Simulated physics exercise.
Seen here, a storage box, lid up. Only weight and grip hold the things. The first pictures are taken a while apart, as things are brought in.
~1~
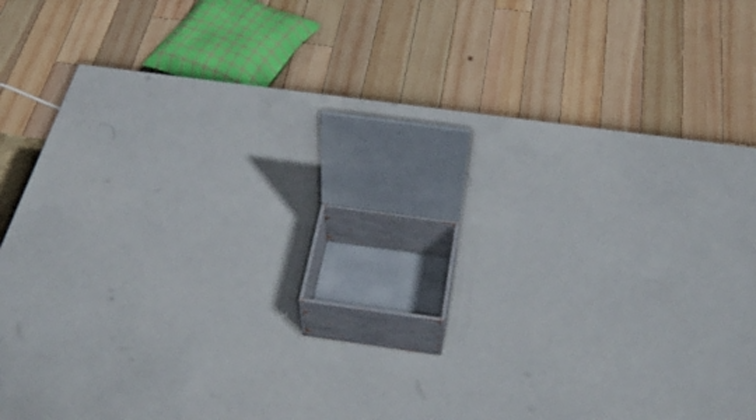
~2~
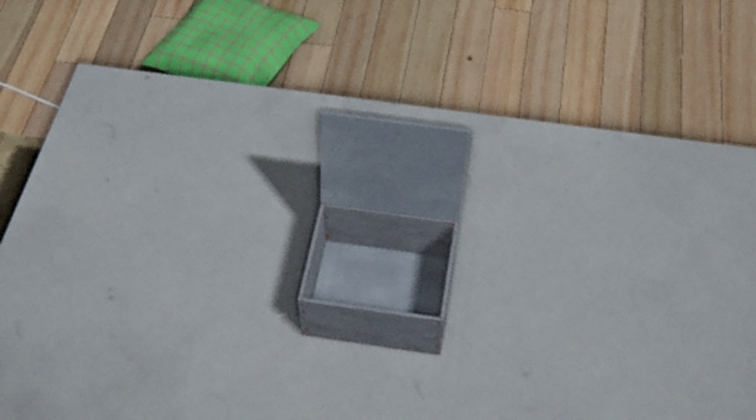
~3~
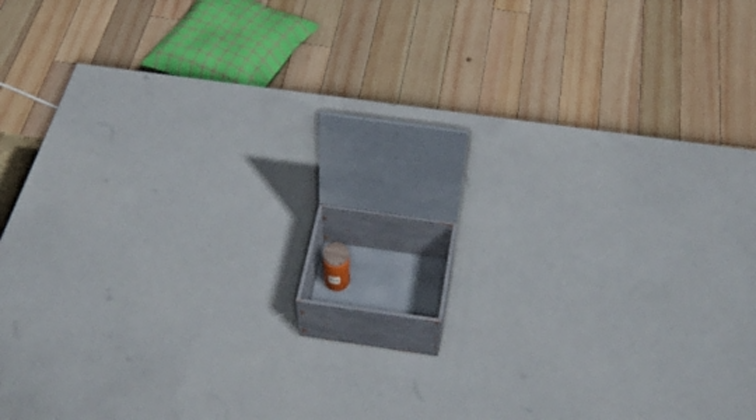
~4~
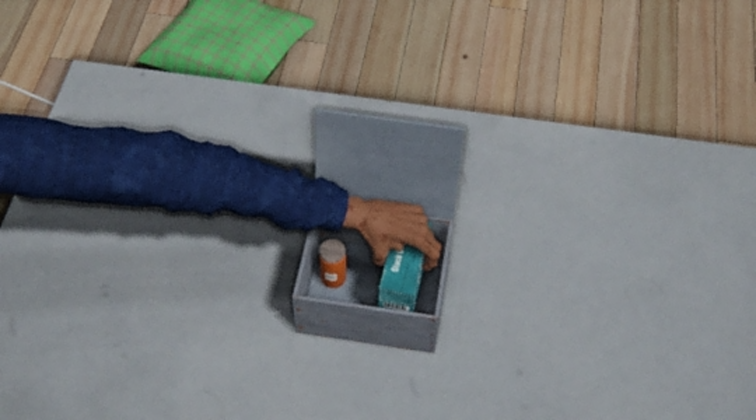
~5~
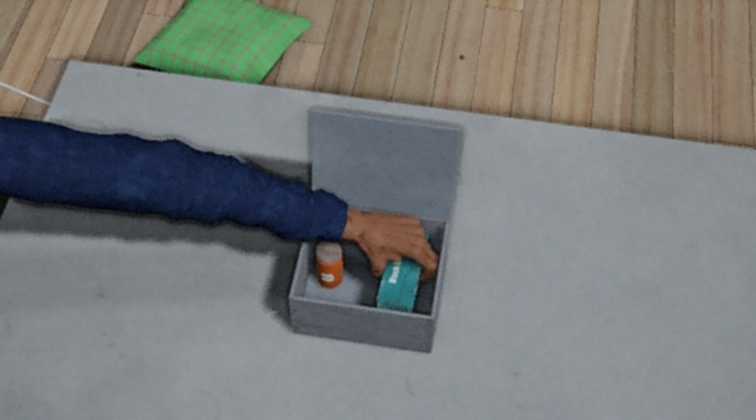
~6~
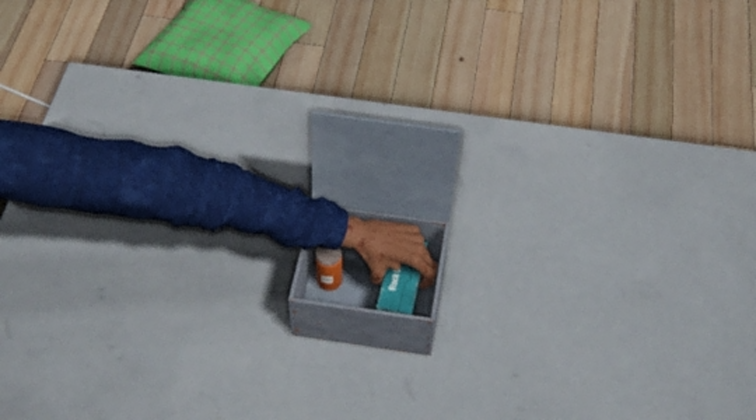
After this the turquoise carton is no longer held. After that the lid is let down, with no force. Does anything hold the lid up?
As it turns out, it shuts flat.
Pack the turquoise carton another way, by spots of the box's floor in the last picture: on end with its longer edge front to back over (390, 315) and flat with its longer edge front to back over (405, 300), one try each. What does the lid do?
First try: It will not close; second try: It shuts flat.
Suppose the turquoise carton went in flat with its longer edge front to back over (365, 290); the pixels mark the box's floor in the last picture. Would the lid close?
Then it shuts flat.
Then, 1.20 s past the last view, lid starting down.
Then, 1.60 s past the last view, lid 59° above the rim.
Then, 1.90 s past the last view, lid 34° above the rim.
Then, 2.20 s past the last view, lid 6° above the rim.
Finally, lid shut; both still in place. Final places as the last picture's camera would see them, turquoise carton near (402, 283).
